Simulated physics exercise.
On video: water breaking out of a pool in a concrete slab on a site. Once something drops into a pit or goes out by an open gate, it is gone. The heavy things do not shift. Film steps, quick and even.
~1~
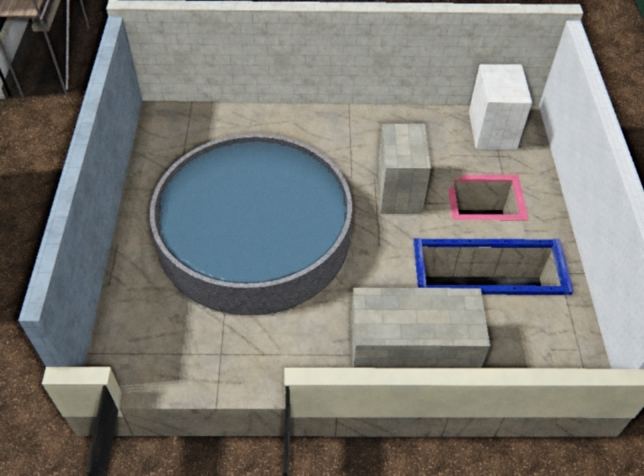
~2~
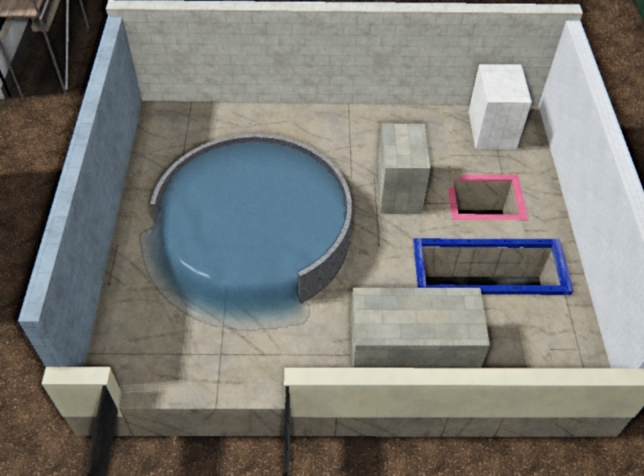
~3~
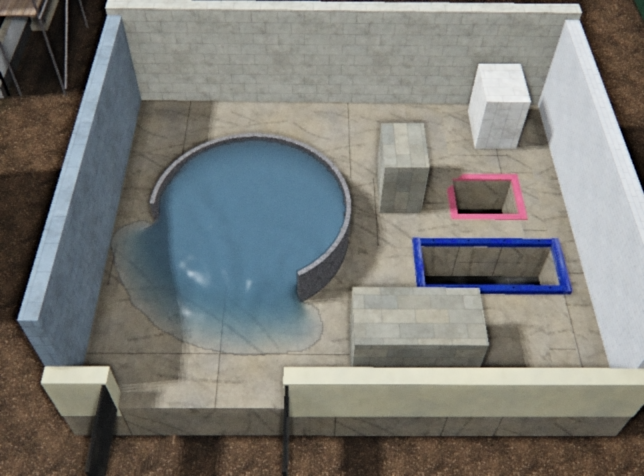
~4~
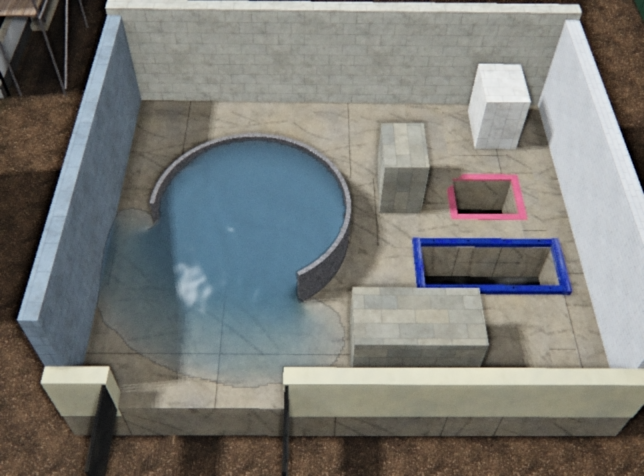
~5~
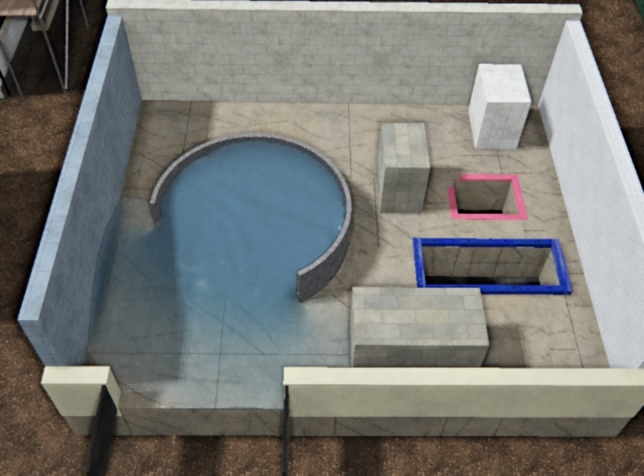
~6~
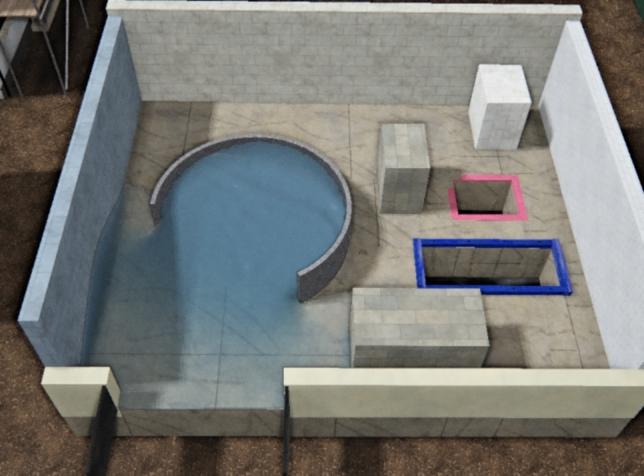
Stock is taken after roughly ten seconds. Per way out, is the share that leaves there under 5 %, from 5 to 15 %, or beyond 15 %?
In the end: The gate sees beyond 15 % leave; the blue pit sees under 5 % leave; the pink pit sees under 5 % leave.
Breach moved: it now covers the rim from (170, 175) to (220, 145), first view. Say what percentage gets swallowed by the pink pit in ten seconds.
For pink, roughly 14 in a hundred.
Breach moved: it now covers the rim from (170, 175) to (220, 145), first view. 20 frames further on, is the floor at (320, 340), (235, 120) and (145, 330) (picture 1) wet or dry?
In turn: No water, covered, wet.
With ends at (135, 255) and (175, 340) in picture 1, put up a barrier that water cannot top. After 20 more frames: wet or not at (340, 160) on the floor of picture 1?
Waterless.
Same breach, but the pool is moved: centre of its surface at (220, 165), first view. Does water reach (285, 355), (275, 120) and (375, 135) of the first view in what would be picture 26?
Soaked - soaked - unflooded.
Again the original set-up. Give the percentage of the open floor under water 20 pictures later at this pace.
Estimated share: About 45 %.
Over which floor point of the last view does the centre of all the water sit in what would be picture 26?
It's close to (222, 273).
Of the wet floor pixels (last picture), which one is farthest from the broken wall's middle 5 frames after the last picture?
My pick would be pixel (489, 394).
A moment on, water covers 30 % of the floor; the gate 8 %, the blue pit 0 %, the pink pit 0 %.
Next, water covers 40 % of the floor; the gate 21 %, the blue pit 0 %, the pink pit 0 %.
Then, water covers 45 % of the floor; the gate 39 %, the blue pit 0 %, the pink pit 0 %.
Later, water covers 70 % of the floor; the gate 54 %, the blue pit 0 %, the pink pit 0 %.
In the end, water covers 95 % of the floor; the gate 63 %, the blue pit 0 %, the pink pit 1 %.
